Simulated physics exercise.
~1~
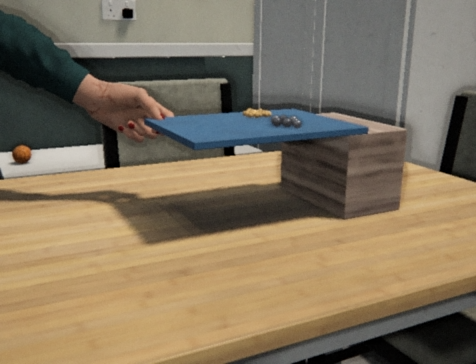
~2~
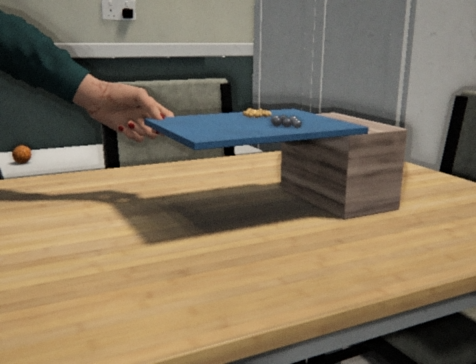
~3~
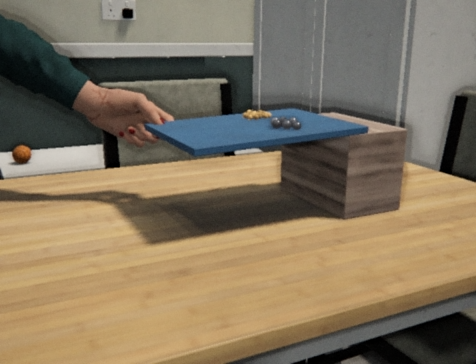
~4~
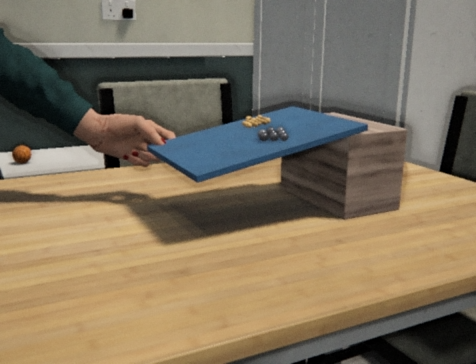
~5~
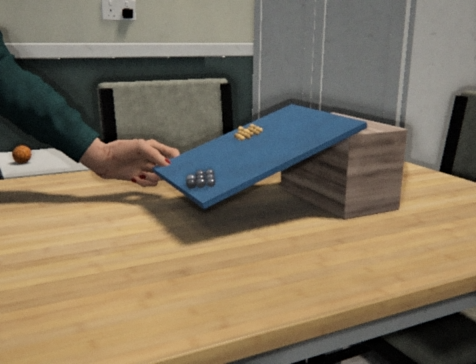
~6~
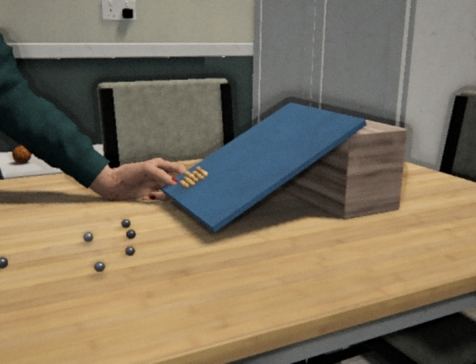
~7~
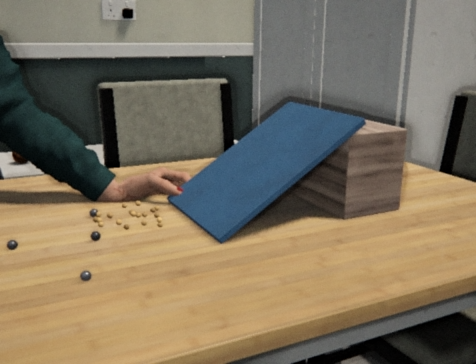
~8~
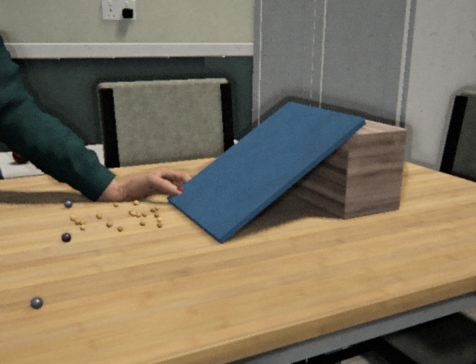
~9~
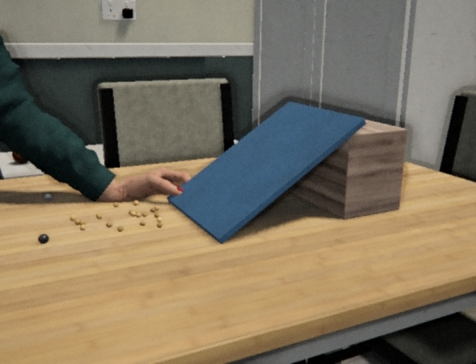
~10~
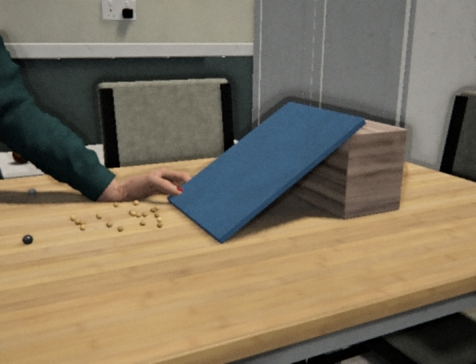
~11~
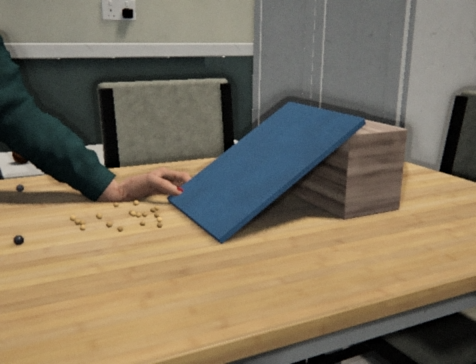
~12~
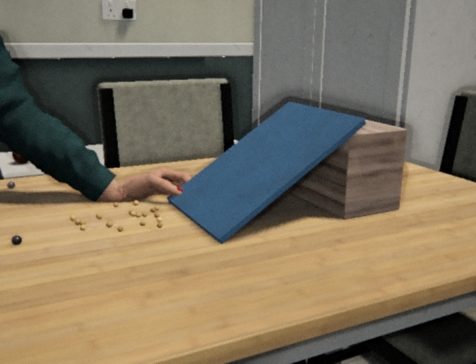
A hand lowers a blue board's end, and dark balls roll farther than yellowish bits.
